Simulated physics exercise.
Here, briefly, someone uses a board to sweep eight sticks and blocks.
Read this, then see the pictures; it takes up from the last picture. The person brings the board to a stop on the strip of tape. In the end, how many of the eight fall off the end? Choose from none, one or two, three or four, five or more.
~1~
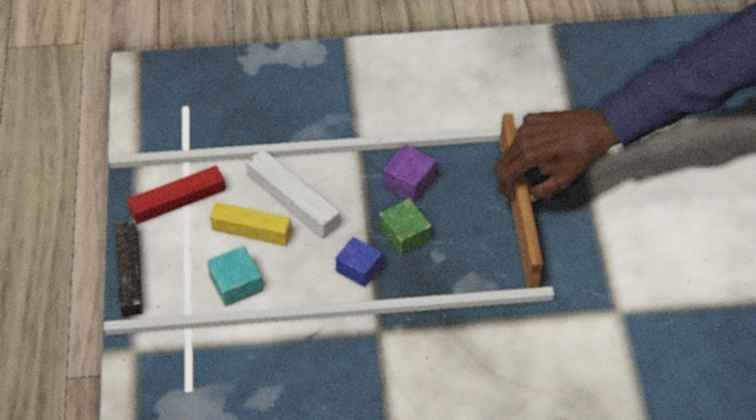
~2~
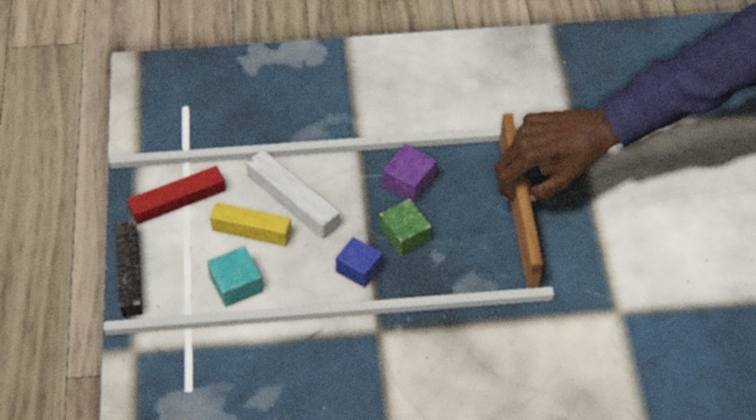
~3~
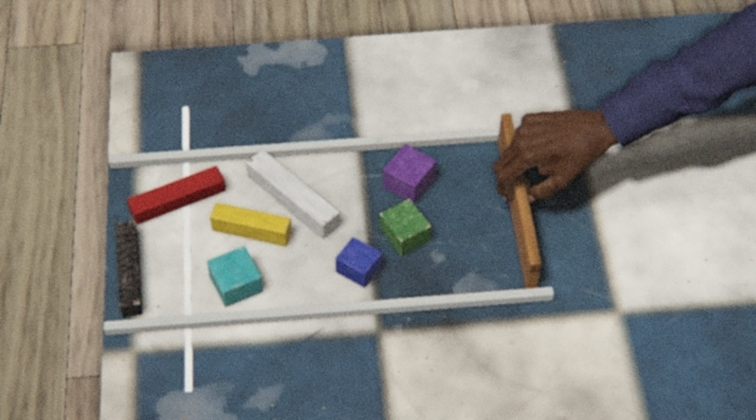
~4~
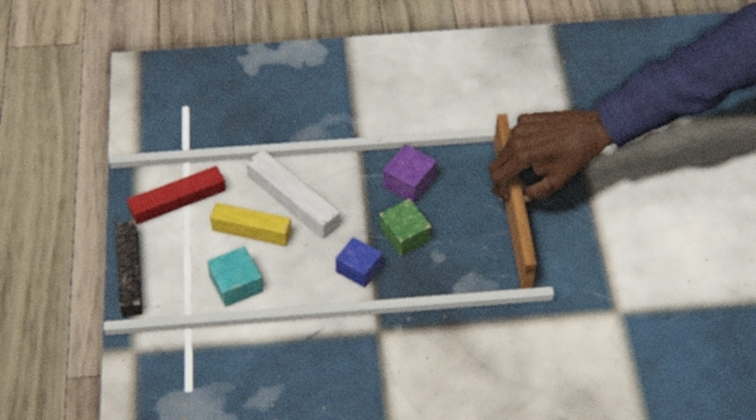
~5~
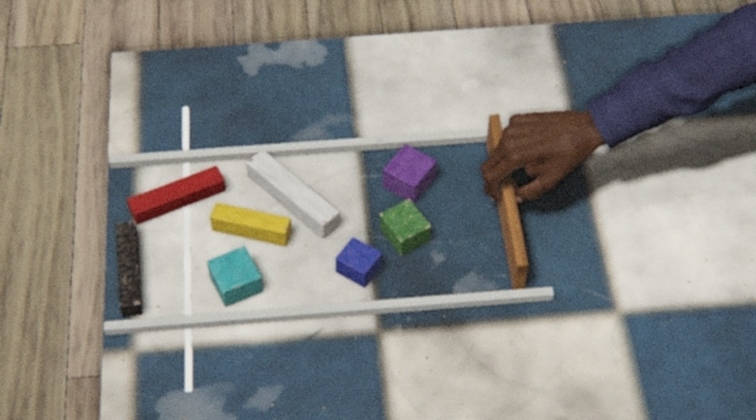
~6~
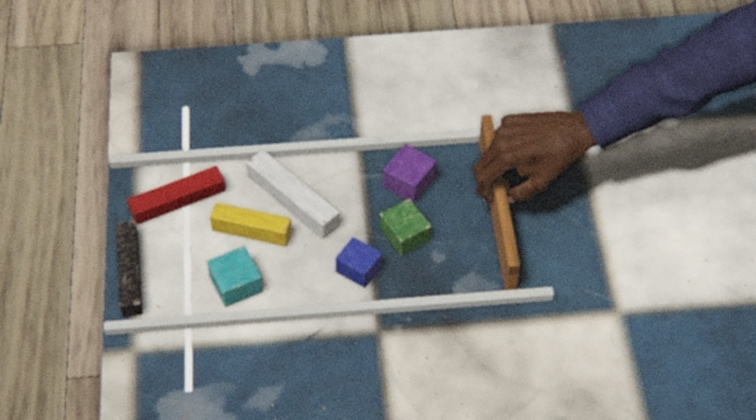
Final count: One or two.
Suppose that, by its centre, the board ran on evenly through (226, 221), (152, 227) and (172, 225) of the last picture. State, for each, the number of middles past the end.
By position: 0 / 5 / 3.
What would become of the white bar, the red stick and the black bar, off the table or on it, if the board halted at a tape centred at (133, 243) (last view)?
This time the white bar drops; after it, the red stick drops; finally, the black bar drops.
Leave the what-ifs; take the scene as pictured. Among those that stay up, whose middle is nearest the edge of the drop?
The yellow bar is the one you want.
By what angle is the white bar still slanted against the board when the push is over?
Roughly 0 degrees.
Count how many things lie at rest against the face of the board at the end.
3 are in contact with it.
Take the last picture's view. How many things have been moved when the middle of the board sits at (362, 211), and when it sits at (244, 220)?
First position 4; second position 7.
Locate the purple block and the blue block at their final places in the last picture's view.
About (166, 202), and about (169, 285).
Soon after, none off yet; black bar at rest near (129, 268); red stick at rest near (177, 195); turquoise block at rest near (235, 276).
At rest, the number that fall off is one or two; fallen, red stick and black bar.
